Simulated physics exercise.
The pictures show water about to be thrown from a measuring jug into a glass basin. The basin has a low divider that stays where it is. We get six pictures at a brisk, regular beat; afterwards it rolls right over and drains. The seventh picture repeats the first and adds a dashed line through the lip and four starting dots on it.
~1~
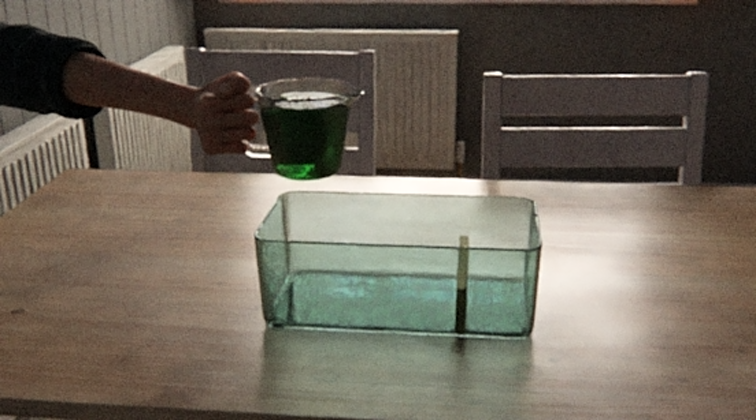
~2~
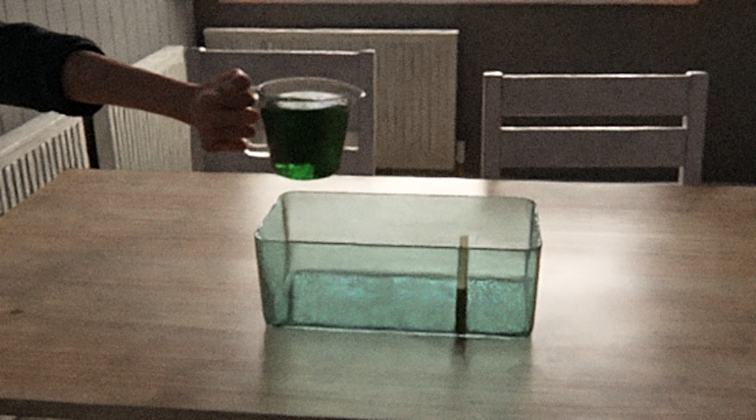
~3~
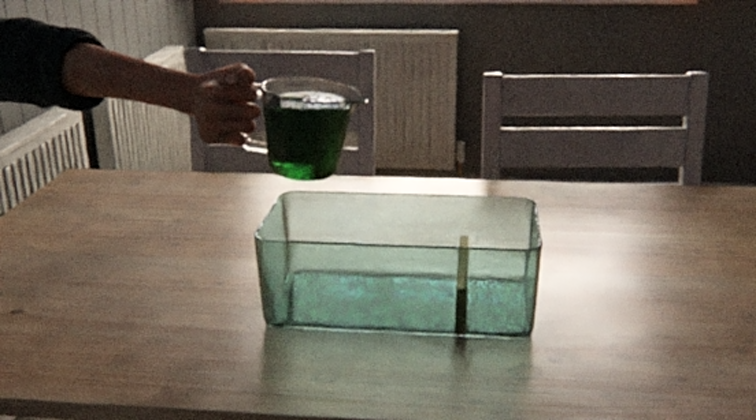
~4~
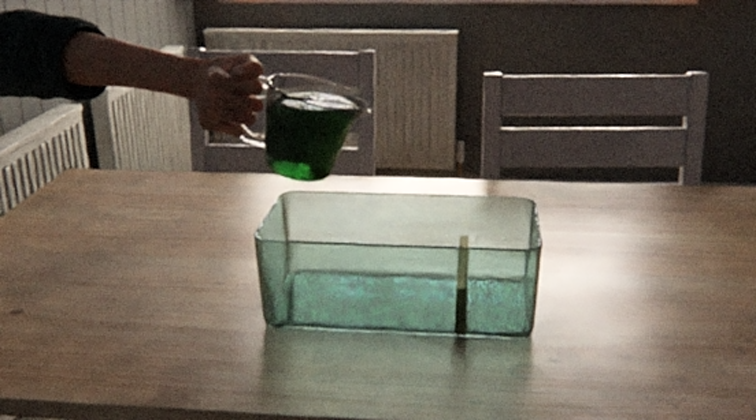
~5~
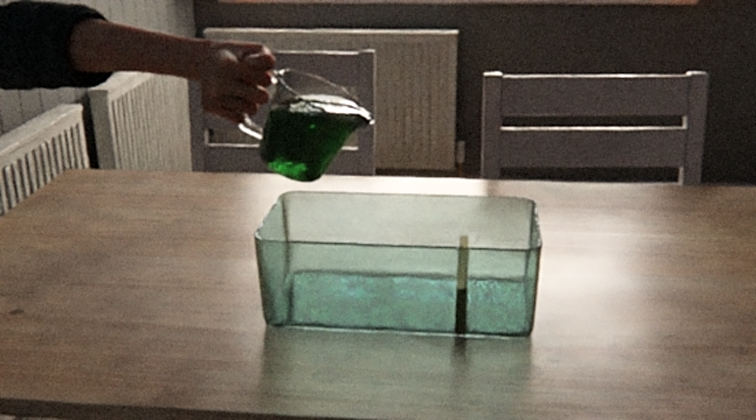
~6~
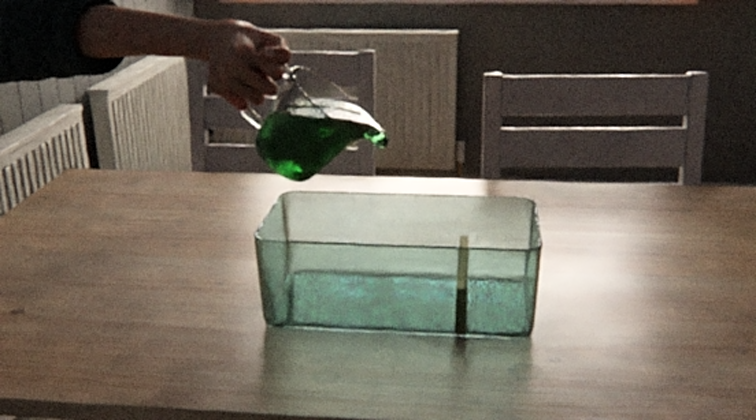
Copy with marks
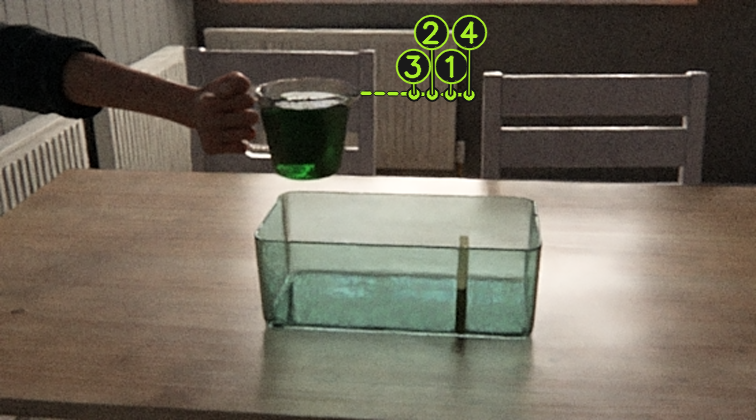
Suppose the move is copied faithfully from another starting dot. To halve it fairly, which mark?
I would pick place 2.
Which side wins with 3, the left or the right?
The left side.
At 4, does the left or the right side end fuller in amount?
The right side.
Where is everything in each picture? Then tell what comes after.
Upright, lip at (362, 93); basin from (264, 322) to (534, 335); top of the wall at (463, 260); nothing has left yet, in the first picture.
Upright, lip at (363, 95); nothing has left yet, in the second picture.
Tipped about 7°, lip at (366, 100); nothing has left yet, in the third picture.
Tipped about 16°, lip at (370, 110); nothing has left yet, in the fourth picture.
Tipped about 26°, lip at (374, 122); water is over the lip, down to (370, 120), in the fifth picture.
Tipped about 39°, lip at (374, 137); water is over the lip, down to (382, 144), in the sixth picture.
In lime, 1 at (450, 94); 2 at (432, 94); 3 at (414, 94); 4 at (468, 94).
If 1 is chosen, about 28 % ends left of the wall and 70 % right of it.
If 2 is chosen, about 53 % ends left of the wall and 46 % right of it.
If 3 is chosen, about 78 % ends left of the wall and 20 % right of it.
If 4 is chosen, about 15 % ends left of the wall and 84 % right of it.
